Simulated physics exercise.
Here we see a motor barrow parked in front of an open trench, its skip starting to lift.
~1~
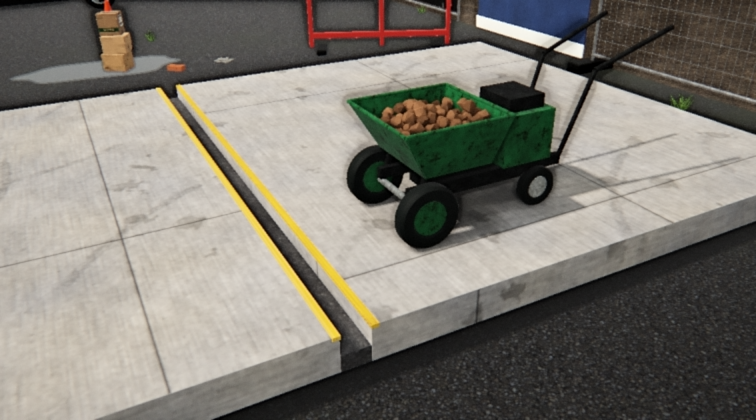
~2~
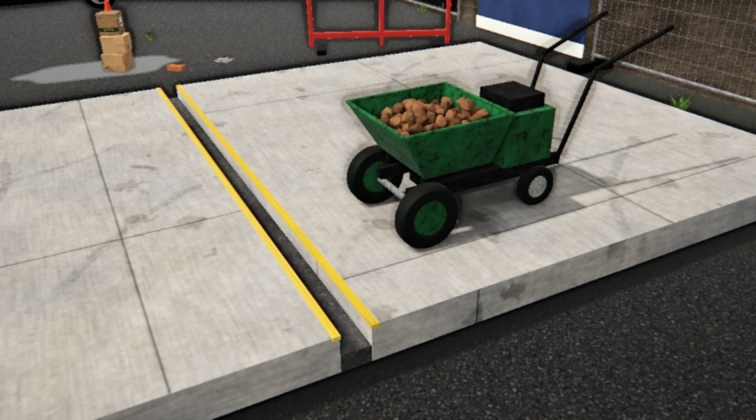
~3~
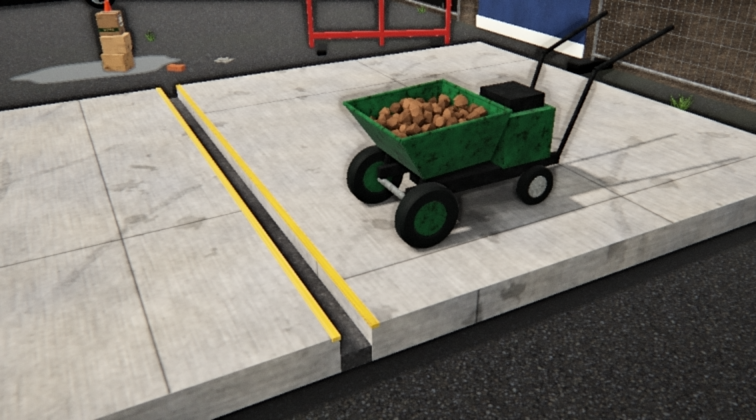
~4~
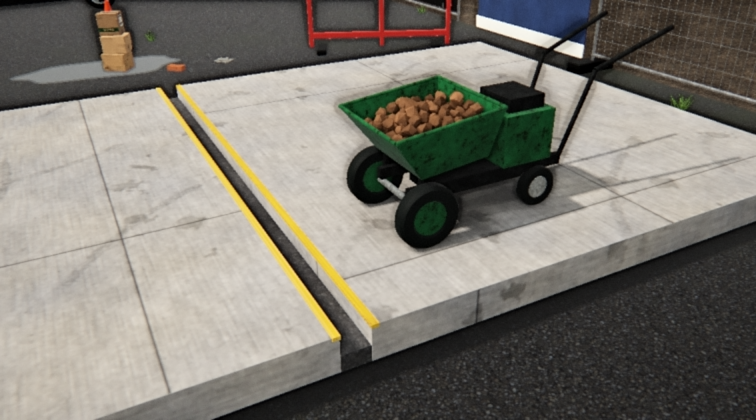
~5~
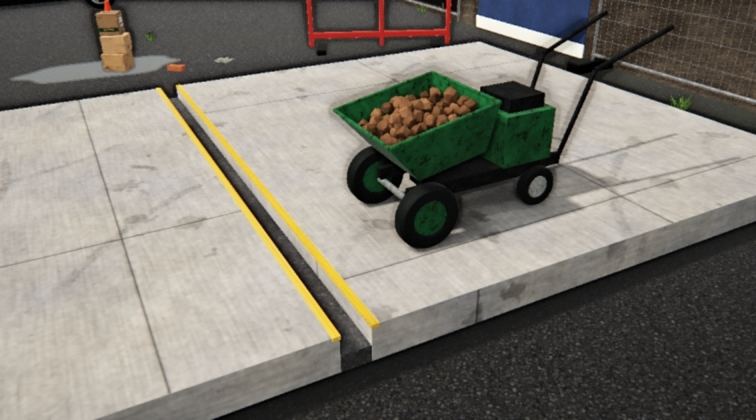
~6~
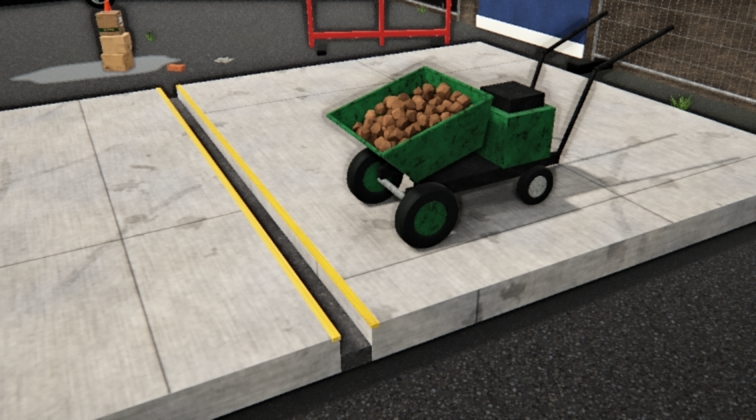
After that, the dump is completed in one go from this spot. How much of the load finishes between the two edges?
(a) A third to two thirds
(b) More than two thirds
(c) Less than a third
Answer: A.
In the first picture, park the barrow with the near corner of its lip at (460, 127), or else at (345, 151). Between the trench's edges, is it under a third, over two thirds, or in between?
In turn: Less than a third; below one third.
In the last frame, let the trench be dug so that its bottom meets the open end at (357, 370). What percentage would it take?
Roughly 70 in a hundred.
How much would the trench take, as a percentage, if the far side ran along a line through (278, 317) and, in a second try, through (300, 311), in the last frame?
80 and 60 percent.
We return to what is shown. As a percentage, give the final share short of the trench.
Share: Near 20 %.
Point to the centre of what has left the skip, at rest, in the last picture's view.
Somewhere around (295, 247) in the last picture.
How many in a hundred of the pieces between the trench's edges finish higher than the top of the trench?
Something like 40 in a hundred.
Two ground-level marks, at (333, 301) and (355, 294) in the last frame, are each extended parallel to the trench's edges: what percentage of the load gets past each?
The first comes to 40 per cent, the second to 80 per cent.
Soon after the last picture, skip tipped steeply; all in the skip.
A little later, skip tipped steeply; nearly all in the skip; a stray few short of the trench; a small part in or heaped over the trench; a stray few falling.
Later still, skip tipped right over; about a third in the skip; a small part short of the trench; about a third in or heaped over the trench; a small part beyond it.
By the end, skip tipped right over; a small part in the skip; about a quarter short of the trench; about half in or heaped over the trench; about a quarter beyond it.
